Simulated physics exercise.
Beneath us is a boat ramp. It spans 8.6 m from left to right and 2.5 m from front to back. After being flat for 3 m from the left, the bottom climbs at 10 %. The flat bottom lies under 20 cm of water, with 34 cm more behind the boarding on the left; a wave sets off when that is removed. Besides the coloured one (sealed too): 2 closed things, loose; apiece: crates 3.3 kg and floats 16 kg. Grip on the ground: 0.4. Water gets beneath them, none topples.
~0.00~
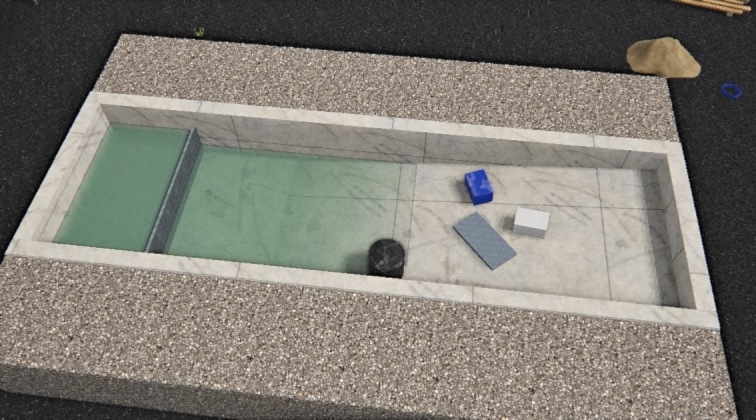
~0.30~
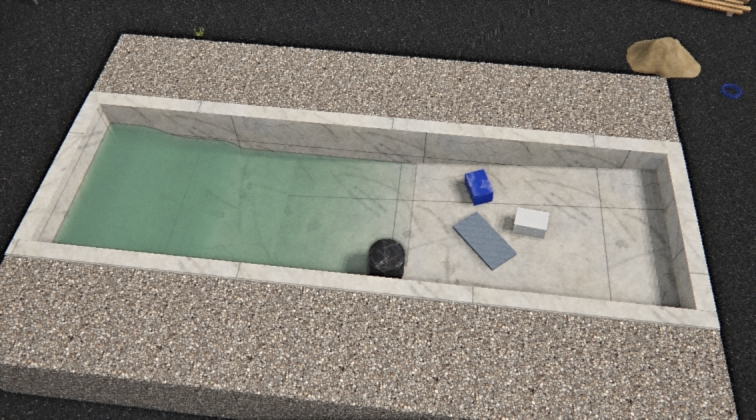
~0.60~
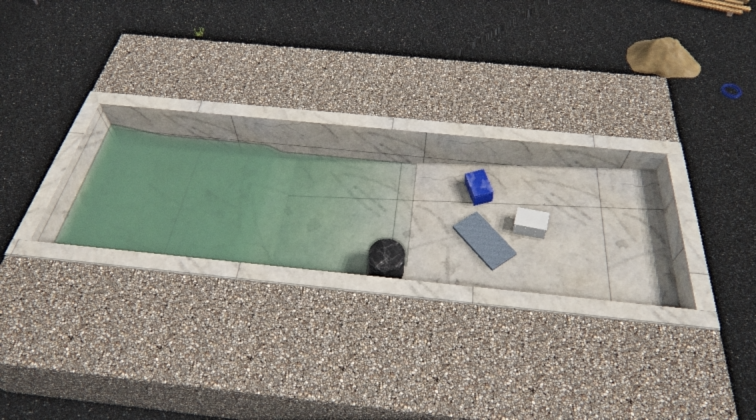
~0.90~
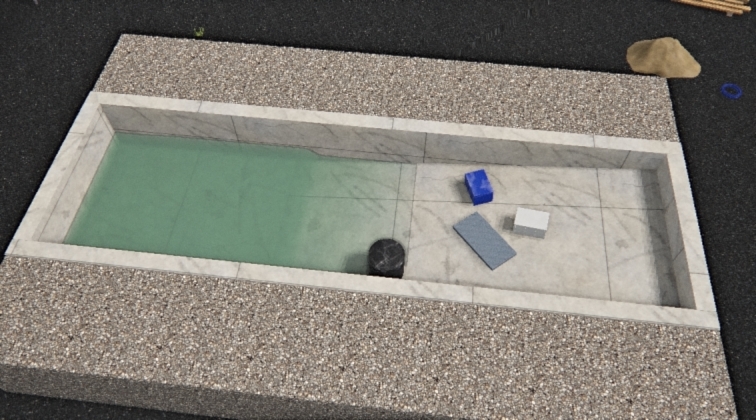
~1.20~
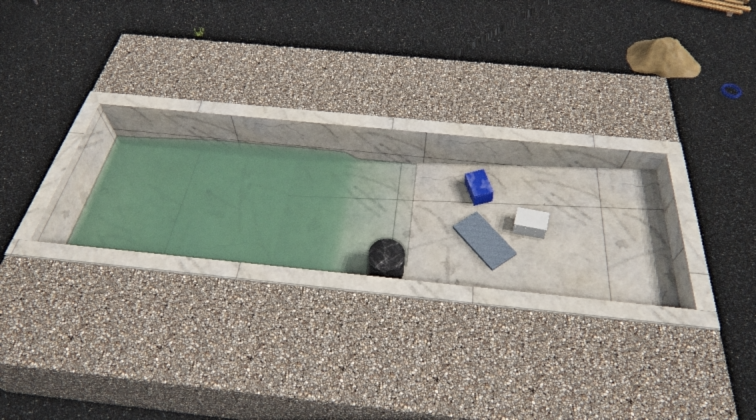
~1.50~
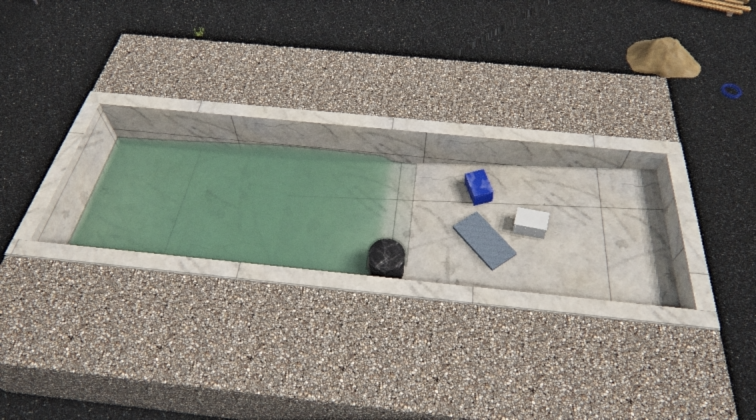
At the start, a thin upright board divides the green water at the left of a pale stone basin. The board disappears, and a low step of deeper green water spreads rightward to near the dark round object, while the blue crate, white block and grey slab stay still on bare ground.
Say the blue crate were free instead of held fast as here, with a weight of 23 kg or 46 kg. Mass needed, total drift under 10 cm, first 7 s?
Heavy required.
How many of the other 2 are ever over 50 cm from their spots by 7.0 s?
I get 2.
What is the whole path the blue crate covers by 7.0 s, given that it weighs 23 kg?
Around 60 cm in total.
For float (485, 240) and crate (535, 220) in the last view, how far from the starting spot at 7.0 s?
In that order: 140 cm, 150 cm.
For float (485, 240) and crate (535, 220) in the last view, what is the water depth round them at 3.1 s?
Roughly 9 and 3 cm.
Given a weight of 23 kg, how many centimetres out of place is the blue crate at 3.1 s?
It would be some 40 cm from its spot.
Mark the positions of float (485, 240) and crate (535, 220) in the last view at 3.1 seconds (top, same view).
Near (511, 243) and (560, 226).
After 2.1 s the blue crate would be 0 cm from its start with 23 kg and 0 cm from its start with 46 kg; 1 cm of water round it then.
After 3.1 s the blue crate would be 42 cm from its start with 23 kg and 0 cm from its start with 46 kg; 11 cm of water round it then.
After 4.9 s the blue crate would be 55 cm from its start with 23 kg and 0 cm from its start with 46 kg; 4 cm of water round it then.
After 7.0 s the blue crate would be 55 cm from its start with 23 kg and 0 cm from its start with 46 kg; 5 cm of water round it then.
